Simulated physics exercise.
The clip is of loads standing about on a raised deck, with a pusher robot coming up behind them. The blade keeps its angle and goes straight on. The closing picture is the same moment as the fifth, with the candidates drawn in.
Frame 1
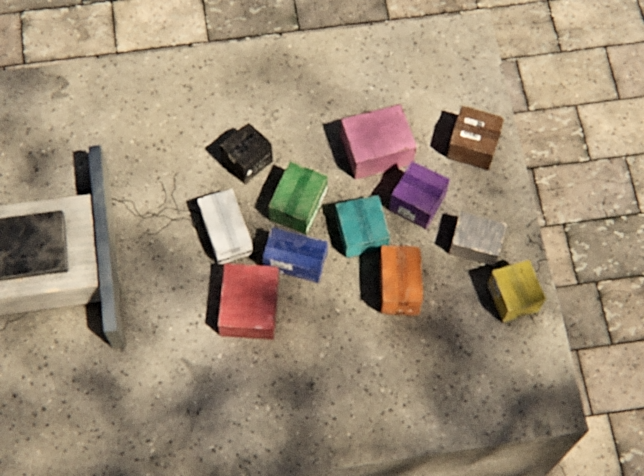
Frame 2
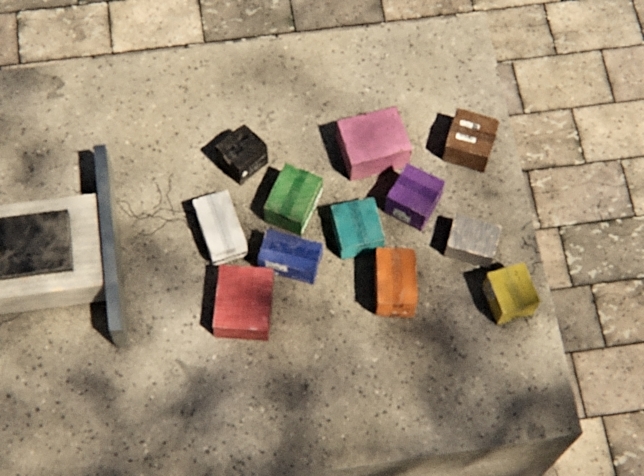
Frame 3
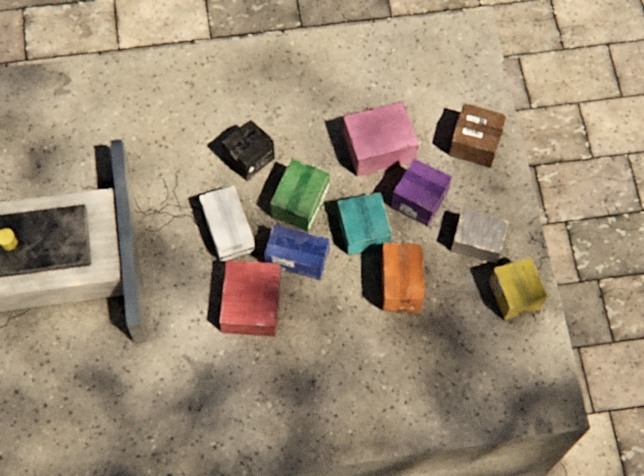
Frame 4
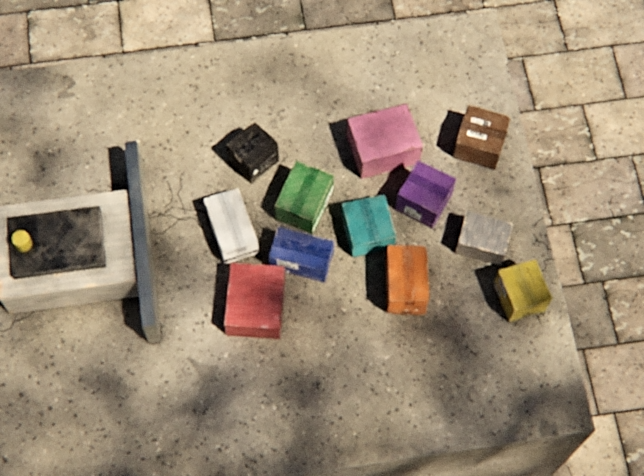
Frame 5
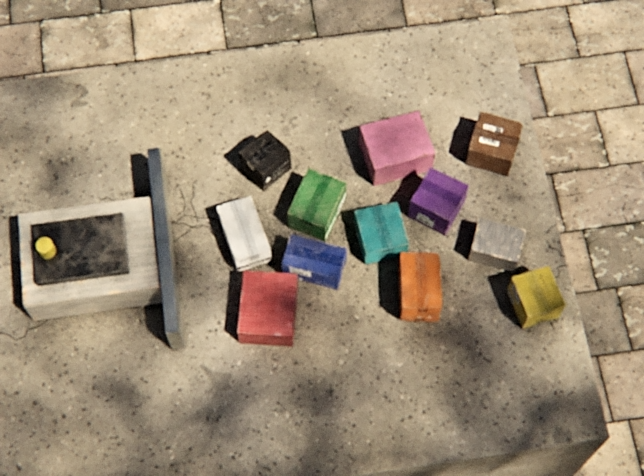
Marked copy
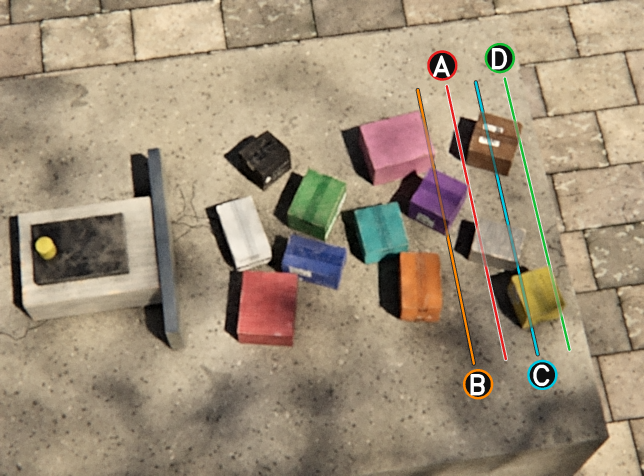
A pusher robot rolls slowly right toward a cluster of colourful boxes standing still.
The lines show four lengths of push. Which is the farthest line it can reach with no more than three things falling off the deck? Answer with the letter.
It can go as far as B.
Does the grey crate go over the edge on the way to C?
Yes.
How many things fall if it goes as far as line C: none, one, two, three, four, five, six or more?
In all, six or more.
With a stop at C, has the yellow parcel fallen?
Yes.
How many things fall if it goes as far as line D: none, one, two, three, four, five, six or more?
By then, six or more.
On the marked copy, A at (475, 216); B at (444, 220); C at (505, 212); D at (536, 208).
With B. Early on, robot (190, 233); black parcel (287, 160); red crate (309, 304).
Further on, robot (293, 219); grey crate (512, 249); purple parcel (471, 175).
At the end, robot (371, 209); grey crate over the edge; brown box over the edge; two fallen.
As for the rest, A drops six; C drops nine; D drops twelve.
